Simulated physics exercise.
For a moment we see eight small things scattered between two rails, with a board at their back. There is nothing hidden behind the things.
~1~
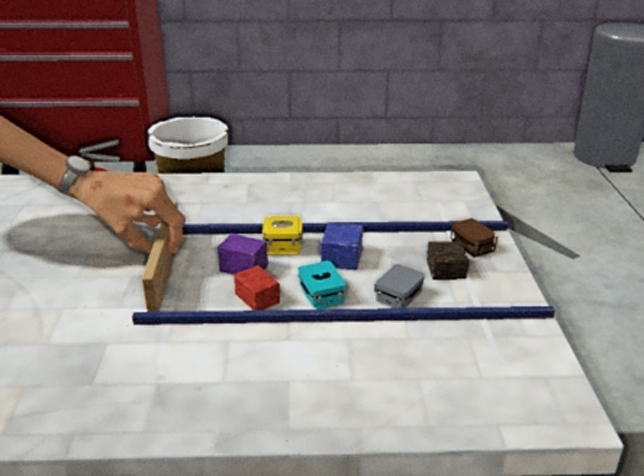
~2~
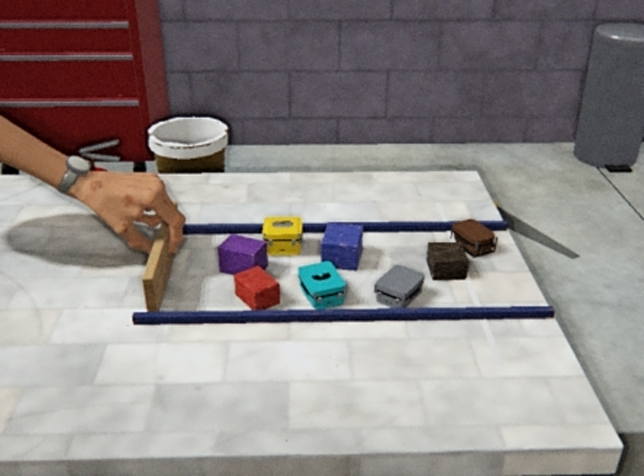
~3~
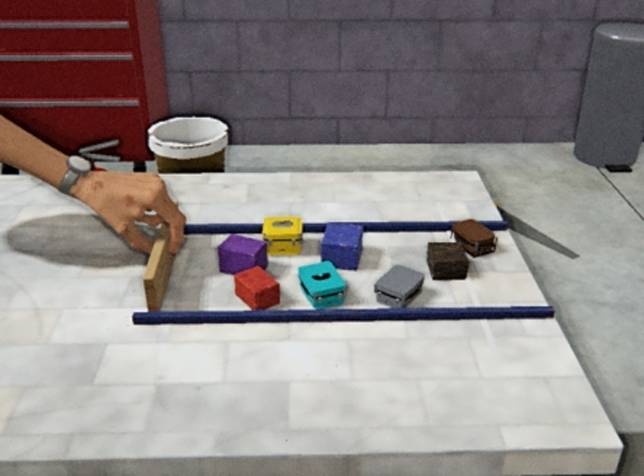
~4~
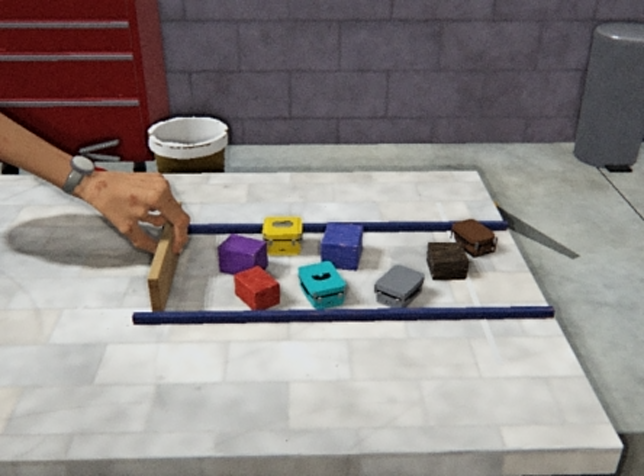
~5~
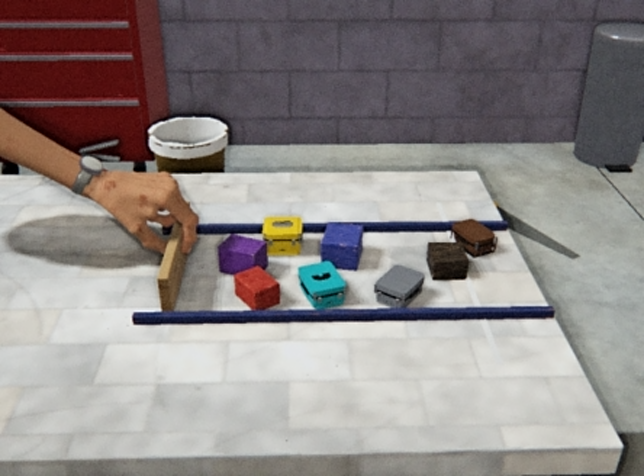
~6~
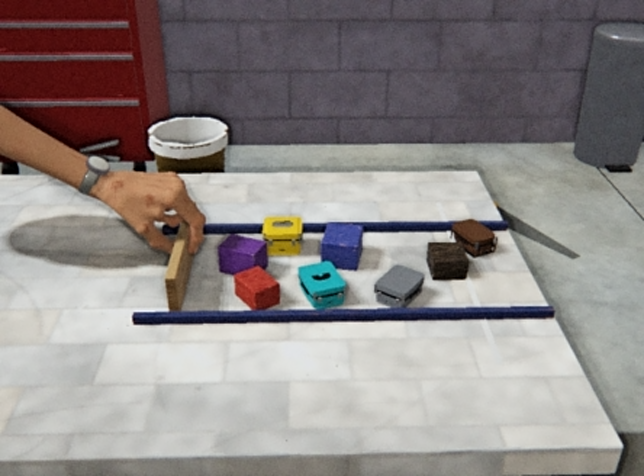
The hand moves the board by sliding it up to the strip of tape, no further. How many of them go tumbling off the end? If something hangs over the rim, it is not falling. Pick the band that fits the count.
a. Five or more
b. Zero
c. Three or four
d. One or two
Option c: Three or four.
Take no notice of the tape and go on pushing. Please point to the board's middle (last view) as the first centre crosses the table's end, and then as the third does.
(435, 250), later (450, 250).
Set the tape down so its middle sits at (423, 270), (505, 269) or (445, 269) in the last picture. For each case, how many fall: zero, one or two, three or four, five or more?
For each place: None at all; five or more; one or two.
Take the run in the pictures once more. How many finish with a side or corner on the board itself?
Contact count: 3.
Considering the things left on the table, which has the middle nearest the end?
The one is the blue block.
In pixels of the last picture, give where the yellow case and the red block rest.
(473, 234) and (491, 291).
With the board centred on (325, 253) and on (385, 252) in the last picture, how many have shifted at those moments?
By then 6, and later 7.
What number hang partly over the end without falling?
1 of them.
Early on, none off yet; brown case at rest near (473, 238); black block at rest near (447, 261); grey case at rest near (400, 289).
Finally, the number that fall off is three or four; lost, grey case, black block and brown case.
